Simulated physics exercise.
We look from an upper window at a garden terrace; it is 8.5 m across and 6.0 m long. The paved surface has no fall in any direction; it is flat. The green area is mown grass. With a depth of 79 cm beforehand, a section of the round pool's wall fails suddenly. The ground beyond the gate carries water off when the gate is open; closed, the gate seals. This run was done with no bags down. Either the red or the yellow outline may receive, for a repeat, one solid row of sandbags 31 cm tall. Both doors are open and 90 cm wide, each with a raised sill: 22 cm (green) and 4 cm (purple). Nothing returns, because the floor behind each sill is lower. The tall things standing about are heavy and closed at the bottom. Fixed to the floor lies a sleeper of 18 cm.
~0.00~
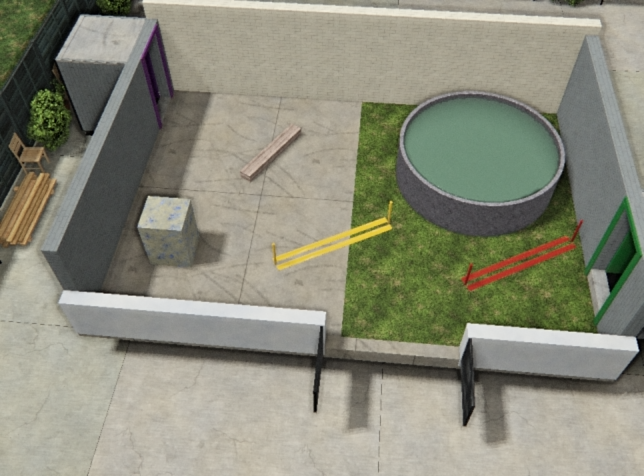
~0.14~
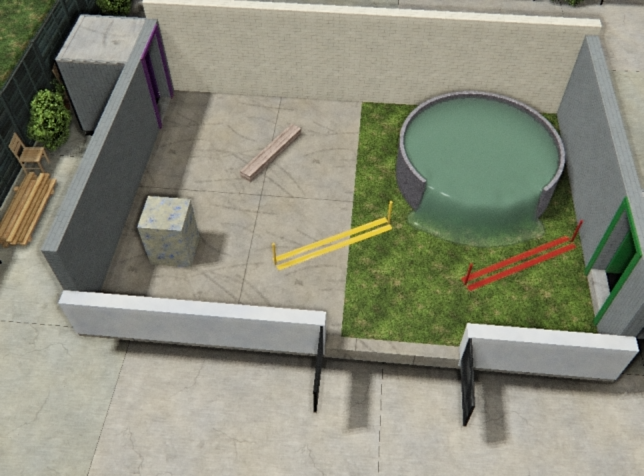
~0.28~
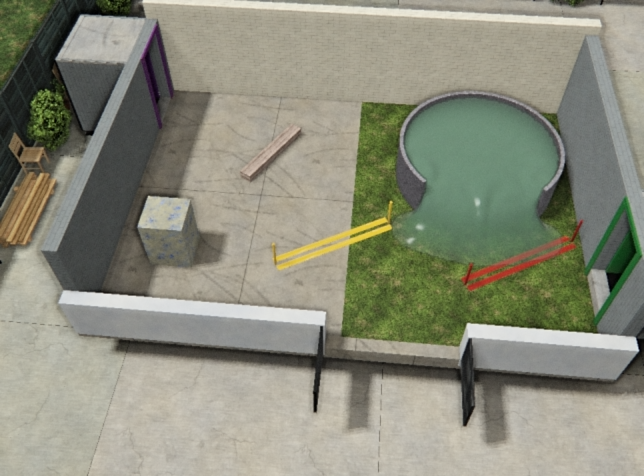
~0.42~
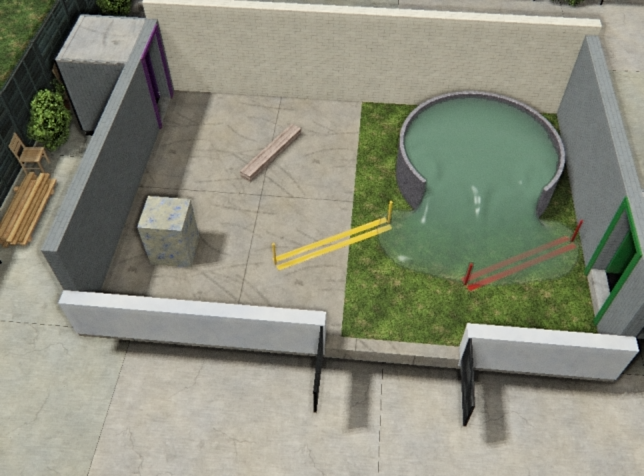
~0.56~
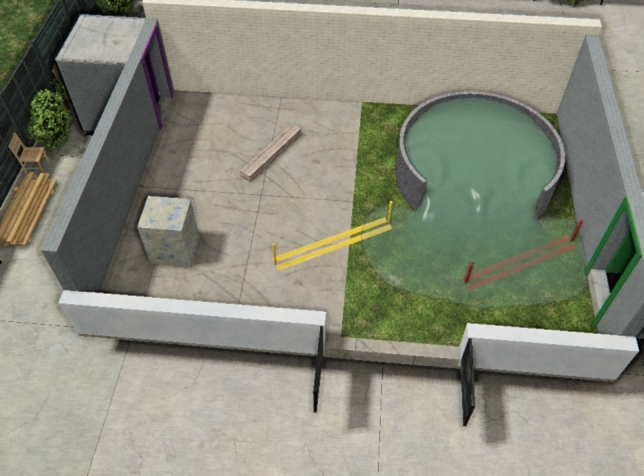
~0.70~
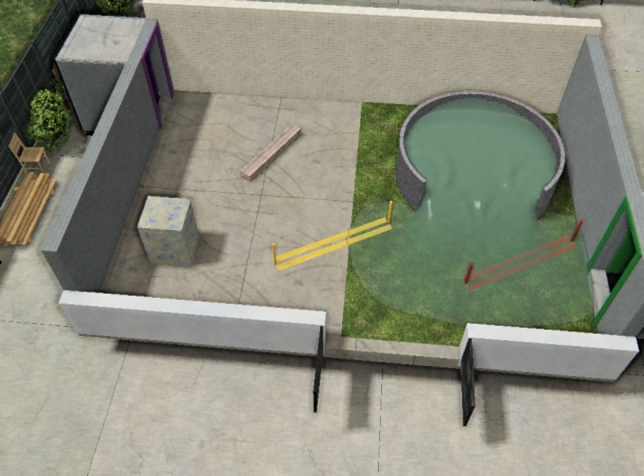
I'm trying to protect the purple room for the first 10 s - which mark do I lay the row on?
Lay it on yellow.
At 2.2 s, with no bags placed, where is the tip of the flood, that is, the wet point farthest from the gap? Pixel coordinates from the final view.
The farthest wet point sits close to (228, 327).
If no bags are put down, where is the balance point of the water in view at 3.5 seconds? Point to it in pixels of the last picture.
I'd say somewhere about (468, 244).
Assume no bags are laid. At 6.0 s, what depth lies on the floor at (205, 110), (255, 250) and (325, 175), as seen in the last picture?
Roughly 0, 5 and 2 cm.
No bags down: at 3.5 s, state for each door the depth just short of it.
Green 30 cm, purple 0 cm.
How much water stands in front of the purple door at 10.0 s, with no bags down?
A ruler would show around 9.0 cm.
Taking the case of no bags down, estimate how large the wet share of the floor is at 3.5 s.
50 %.
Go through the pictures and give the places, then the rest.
The round pool at (481, 147) is whole and still, 79 cm deep, in the first frame.
The front is at (542, 228), 1.2 m from the gap at (479, 225); 0.5 m2 of floor is under water; 79 cm left at the back of the round pool, in the second frame.
Water pours out at (479, 225) and has run 1.5 m, to (397, 220); typically 13 cm deep outside, 79 cm at the round pool's back, in the third frame.
The front is at (381, 234), 1.8 m from the gap at (479, 227); 3.8 m2 of floor is under water; 79 cm left at the back of the round pool, in the fourth frame.
The front is at (367, 246), 2.1 m from the gap at (478, 227); 6.2 m2 of floor is under water; 79 cm left at the back of the round pool, in the fifth frame.
Water pours out at (478, 227) and has run 2.4 m, to (592, 310); typically 9 cm deep outside, 75 cm at the round pool's back, in the sixth frame.
After 1.4 s water covers 35 % of the floor and is deepest (48 cm) near (599, 348) in the run without bags; in at the purple door, 0 L with no bags, 0 L with the row on red, 0 L on yellow.
After 2.2 s water covers 40 % of the floor and is deepest (52 cm) near (601, 358) in the run without bags; in at the purple door, 0 L with no bags, 0 L with the row on red, 0 L on yellow.
After 3.5 s water covers 50 % of the floor and is deepest (30 cm) near (589, 293) in the run without bags; in at the purple door, 0 L with no bags, 0 L with the row on red, 0 L on yellow.
After 6.0 s water covers 70 % of the floor and is deepest (20 cm) near (103, 316) in the run without bags; in at the purple door, 0 L with no bags, 0 L with the row on red, 0 L on yellow.
After 10.0 s water covers 100 % of the floor and is deepest (12 cm) near (171, 100) in the run without bags; in at the purple door, 17 L with no bags, 48 L with the row on red, 3 L on yellow.
